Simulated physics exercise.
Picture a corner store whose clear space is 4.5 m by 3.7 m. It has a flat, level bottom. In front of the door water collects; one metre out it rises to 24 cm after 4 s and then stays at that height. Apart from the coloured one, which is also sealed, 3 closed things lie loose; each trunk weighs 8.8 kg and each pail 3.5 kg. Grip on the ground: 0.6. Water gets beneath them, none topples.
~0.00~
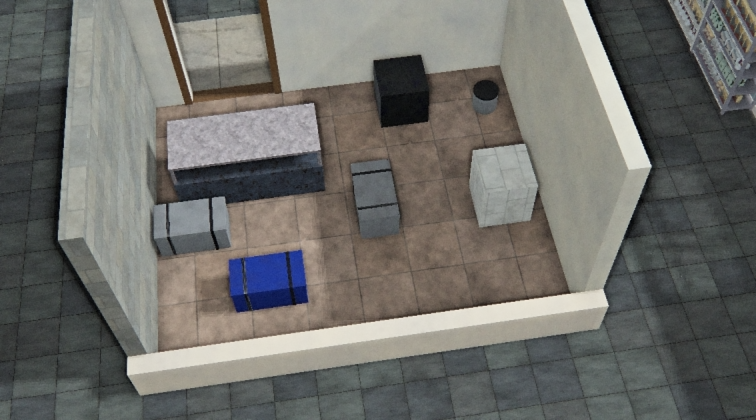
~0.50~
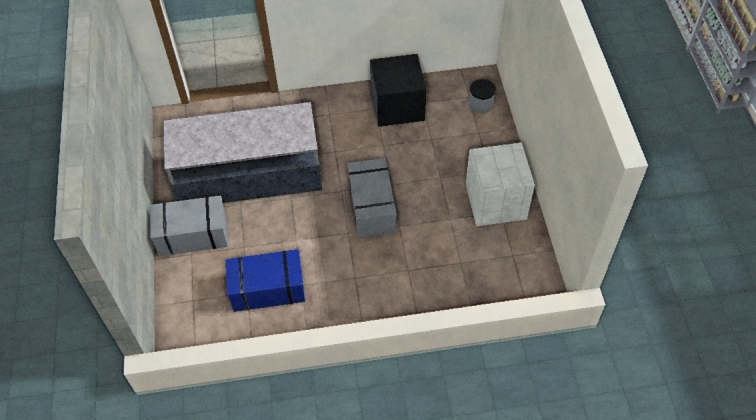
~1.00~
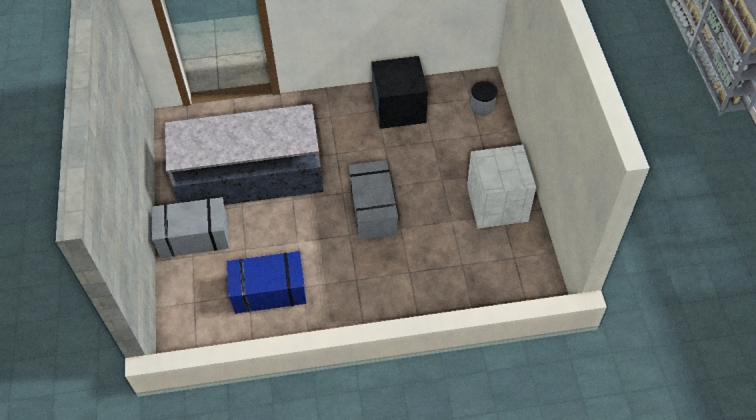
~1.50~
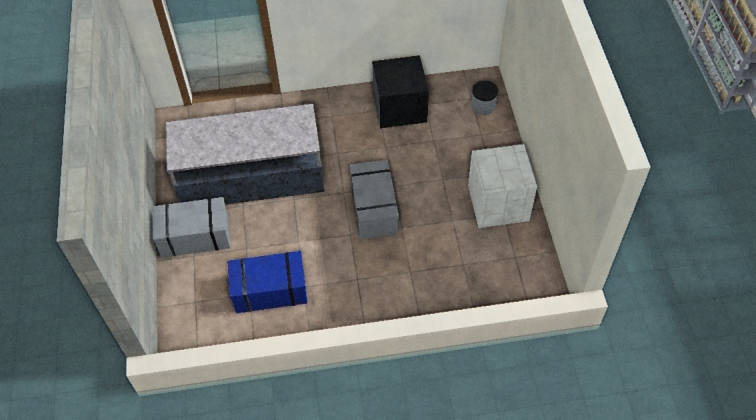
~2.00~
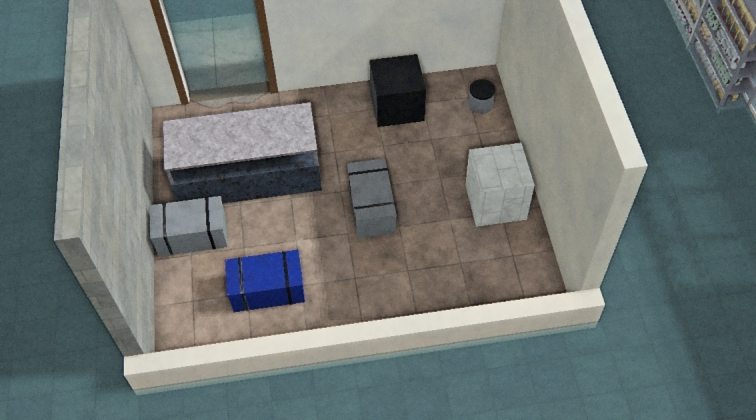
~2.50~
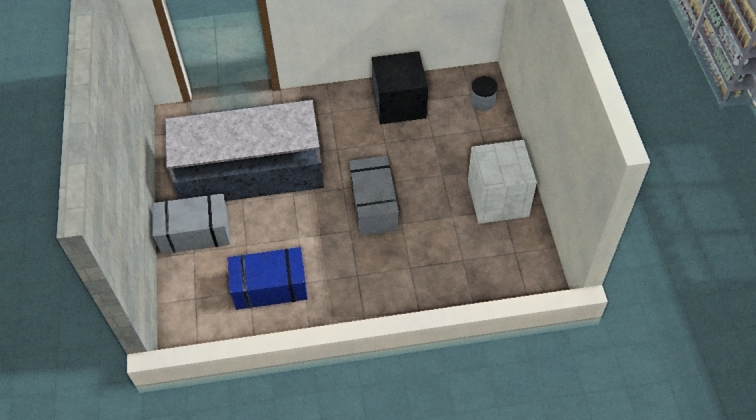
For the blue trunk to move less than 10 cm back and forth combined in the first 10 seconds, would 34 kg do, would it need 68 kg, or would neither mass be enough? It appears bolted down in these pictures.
34 kg would do.
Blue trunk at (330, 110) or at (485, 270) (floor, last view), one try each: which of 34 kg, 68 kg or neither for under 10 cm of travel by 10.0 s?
The first try gives success with heavier only; the second gives success with both.
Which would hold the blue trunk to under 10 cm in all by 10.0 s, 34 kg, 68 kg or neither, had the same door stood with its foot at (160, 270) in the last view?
Then only the higher weight holds it.
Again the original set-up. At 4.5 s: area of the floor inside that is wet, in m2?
Wet: Near 4.0 m2.
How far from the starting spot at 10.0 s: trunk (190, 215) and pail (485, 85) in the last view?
One is off by 50 cm, the other by 30 cm, in the order asked.
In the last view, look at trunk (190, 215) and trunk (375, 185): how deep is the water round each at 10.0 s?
About 3 and 3 cm.
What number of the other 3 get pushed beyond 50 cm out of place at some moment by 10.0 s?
I count 0.
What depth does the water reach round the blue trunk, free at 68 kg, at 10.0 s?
Close to 3 cm deep.
After 3.5 s the blue trunk would be 0 cm from its start with 34 kg and 0 cm from its start with 68 kg; 0 cm of water round it then.
After 4.5 s the blue trunk would be 0 cm from its start with 34 kg and 0 cm from its start with 68 kg; 0 cm of water round it then.
After 7.0 s the blue trunk would be 0 cm from its start with 34 kg and 0 cm from its start with 68 kg; 1 cm of water round it then.
After 10.0 s the blue trunk would be 0 cm from its start with 34 kg and 0 cm from its start with 68 kg; 3 cm of water round it then.
